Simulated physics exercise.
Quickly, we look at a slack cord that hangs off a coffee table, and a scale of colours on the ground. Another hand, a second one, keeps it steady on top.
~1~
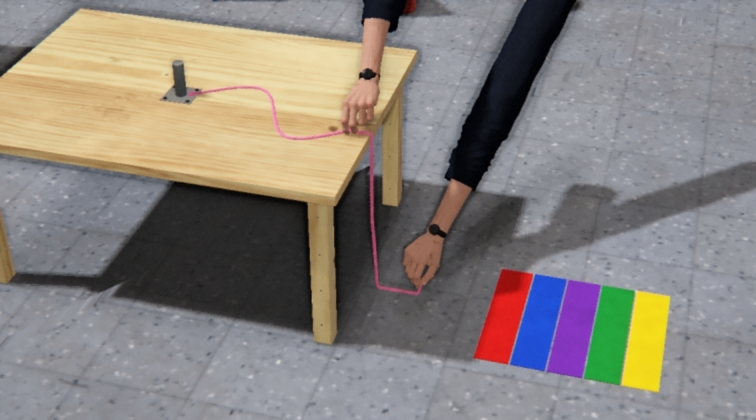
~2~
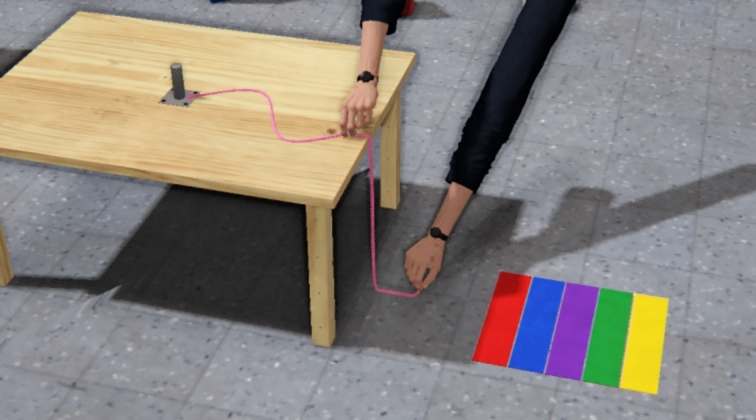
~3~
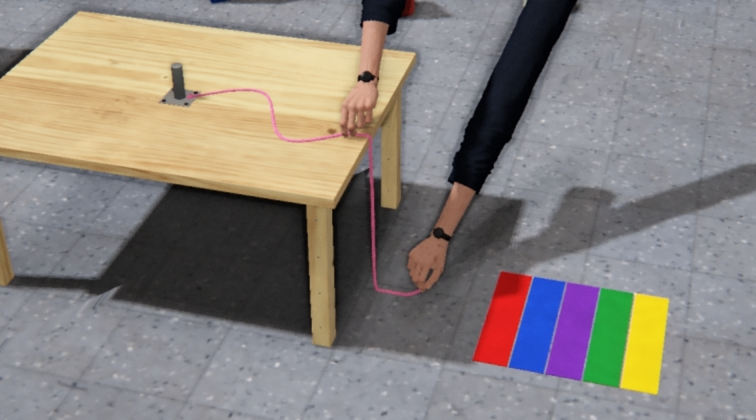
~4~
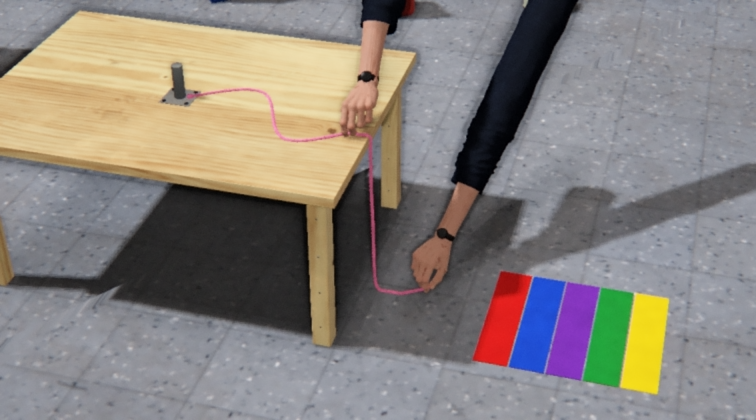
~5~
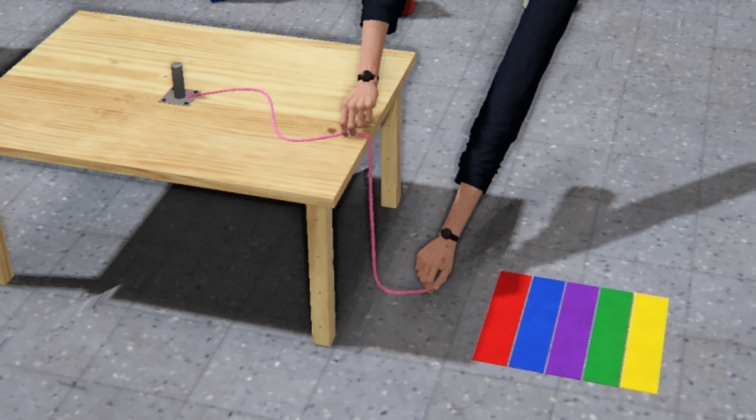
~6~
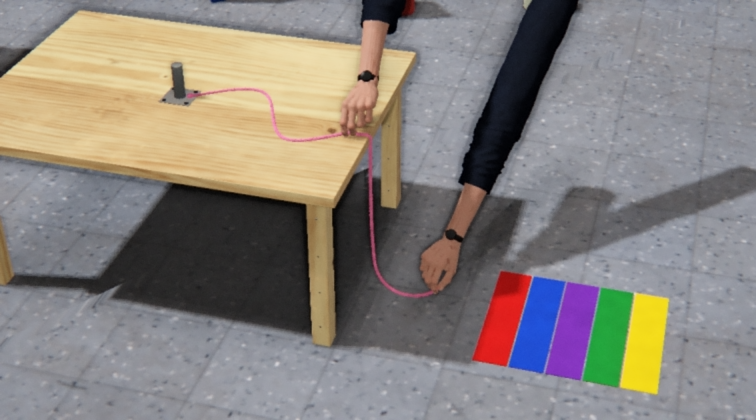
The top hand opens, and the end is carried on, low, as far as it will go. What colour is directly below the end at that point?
The colour below it is green.
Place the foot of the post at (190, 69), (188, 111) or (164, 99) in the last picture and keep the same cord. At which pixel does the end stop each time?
Roughly (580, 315), then (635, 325), then (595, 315).
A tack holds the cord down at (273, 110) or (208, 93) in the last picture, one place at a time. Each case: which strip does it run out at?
The end reaches purple and then green.
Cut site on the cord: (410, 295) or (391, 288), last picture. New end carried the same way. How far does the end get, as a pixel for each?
In turn, around (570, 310) and around (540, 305).
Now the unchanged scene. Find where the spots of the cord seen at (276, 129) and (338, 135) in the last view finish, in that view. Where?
First one: (329, 126); second one: (395, 156).
A little later, end near (543, 307); over blue.
Next, end near (586, 315); over purple.
When it is tight, end near (612, 319); over green. It gets as far as the green strip.
